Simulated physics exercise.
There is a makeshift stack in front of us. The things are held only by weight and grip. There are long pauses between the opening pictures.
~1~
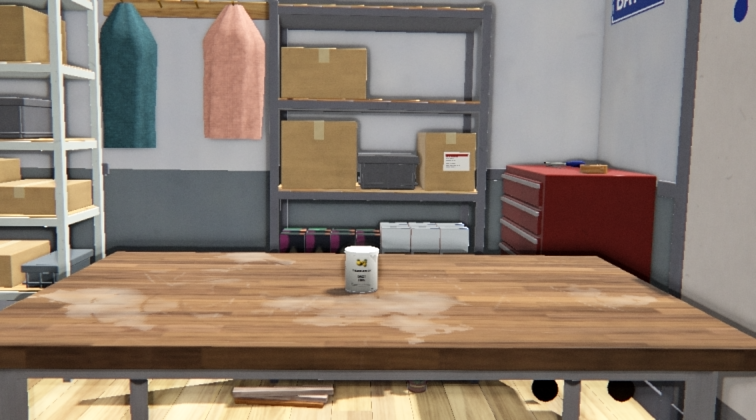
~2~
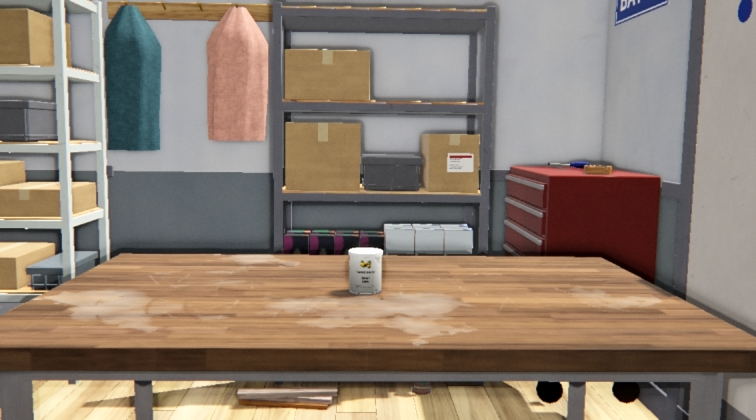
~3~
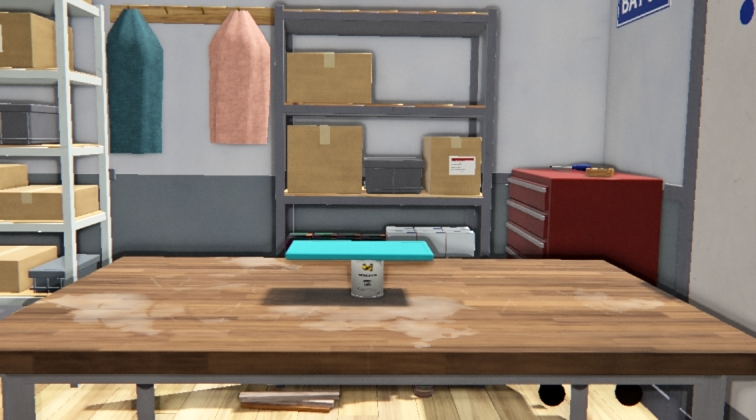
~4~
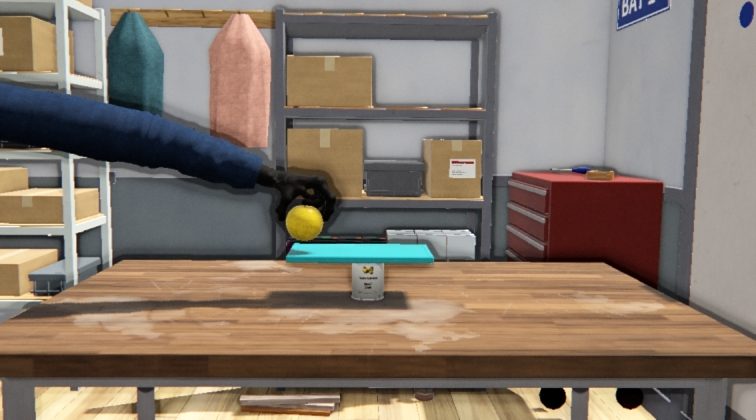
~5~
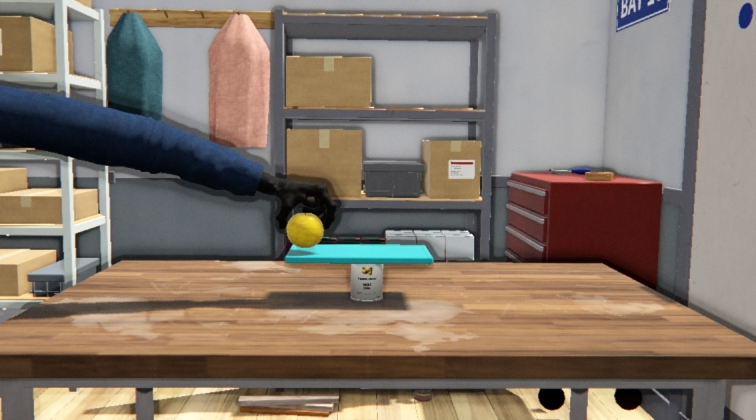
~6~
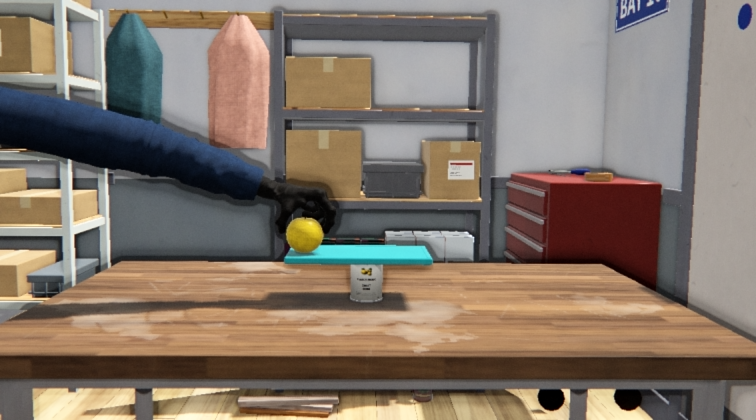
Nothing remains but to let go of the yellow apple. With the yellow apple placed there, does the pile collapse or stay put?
It will fail to support the load.
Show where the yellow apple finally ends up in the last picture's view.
Around (231, 285).
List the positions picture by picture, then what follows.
In the first picture, the last thing is not in view yet; white tin (362, 270).
In the second picture, the last thing is not in view yet; white tin (366, 271).
In the third picture, the last thing is not in view yet; white tin (367, 274).
The fourth picture shows on its way; yellow apple (304, 222); white tin (368, 277).
The fifth picture shows on its way; yellow apple (305, 230); white tin (367, 278).
The sixth picture shows in place under the hand; yellow apple (305, 235); white tin (366, 278).
Then, 0.30 s later than the last frame, yellow apple now fallen; turquoise lid tilted by 33°.
Then, 0.50 s later than the last frame, turquoise lid tilted by 32°.
Then, 0.60 s later than the last frame, turquoise lid tilted by 26°; white tin moved a little.
Then, 0.80 s later than the last frame, turquoise lid now fallen; white tin moved a little.
When it is over, fallen, yellow apple and turquoise lid; white tin as before. End places, in pixels of the last picture, yellow apple near (231, 285). The stack loses its balance.
